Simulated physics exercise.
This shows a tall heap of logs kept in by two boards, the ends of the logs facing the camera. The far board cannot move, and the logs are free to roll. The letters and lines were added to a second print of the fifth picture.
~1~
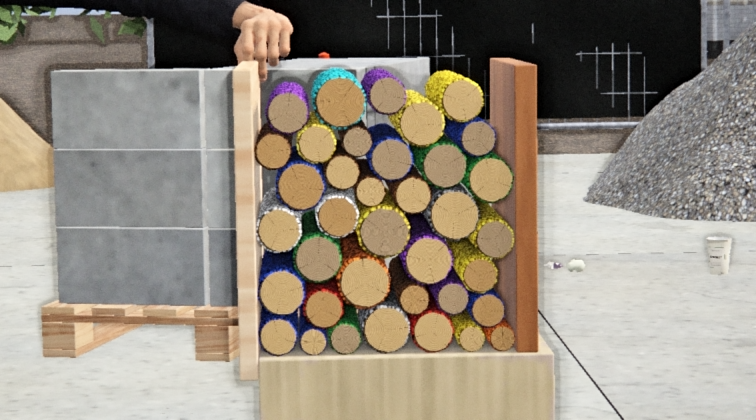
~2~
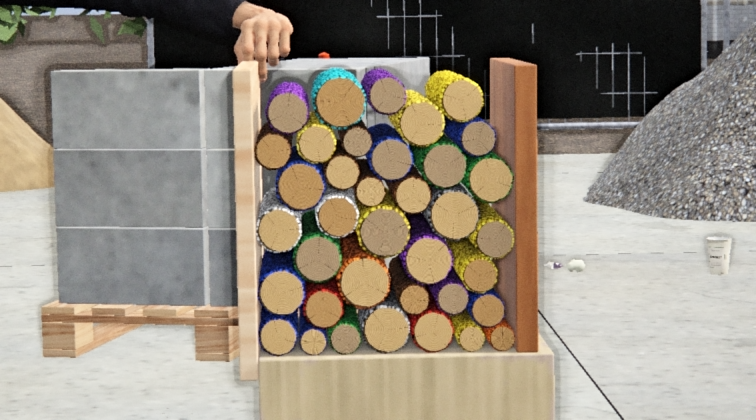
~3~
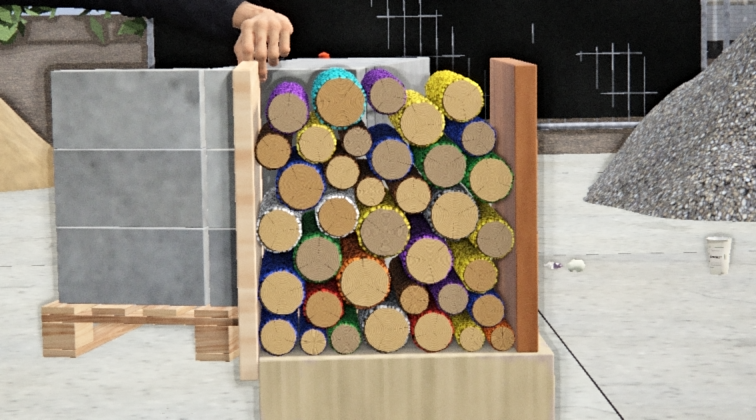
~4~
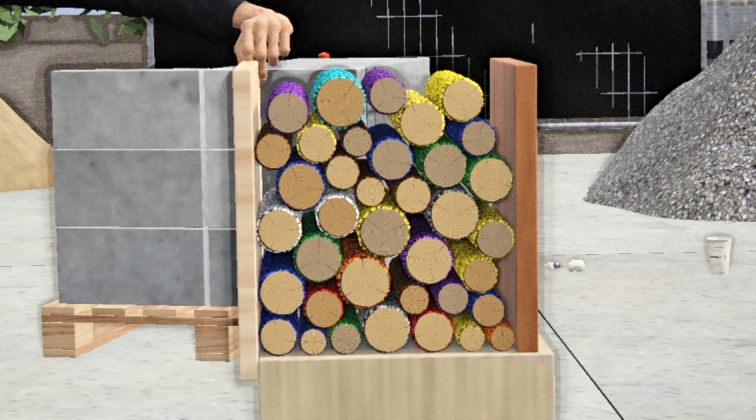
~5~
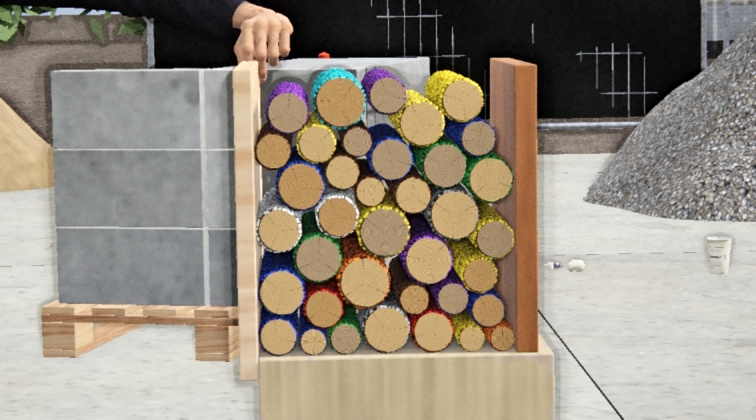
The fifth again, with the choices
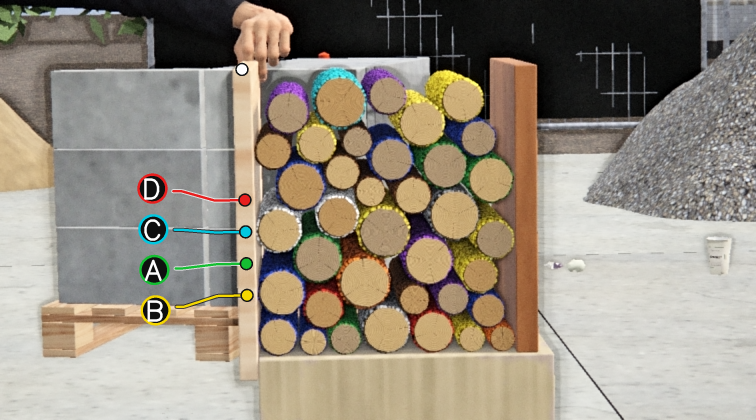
Nothing visibly moves as a tall heap of logs with colorful, glittery sides sits between two upright boards, cut ends facing the camera, while a hand rests on top of the left board beside stacked gray blocks.
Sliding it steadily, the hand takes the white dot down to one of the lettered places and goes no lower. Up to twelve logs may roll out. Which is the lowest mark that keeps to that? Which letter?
The last mark within the limit is B.
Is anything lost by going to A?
At A: Yes.
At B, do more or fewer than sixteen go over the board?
At B, fewer than sixteen.
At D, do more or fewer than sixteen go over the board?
It loses fewer than sixteen.
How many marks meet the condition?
The number is four.
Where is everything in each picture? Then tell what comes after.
The first frame shows a log (281, 293); a log (318, 259); a log (338, 217).
The second frame shows a log (338, 217); a log (444, 166).
The third frame shows a log (273, 152); a log (461, 100).
The fourth frame shows side board (250, 208); a log (278, 337).
The fifth frame shows a log (471, 338); a log (281, 293); a log (318, 259).
On the marked copy, A at (247, 264); B at (247, 295); C at (246, 232); D at (245, 200); the white dot at (242, 70).
With B. Early on, top of the board (254, 172).
Further on, top of the board (256, 284).
At the end, top of the board (257, 294), eleven out over the board.
As for the rest, A about six out over the board; C about six out over the board; D three out over the board.
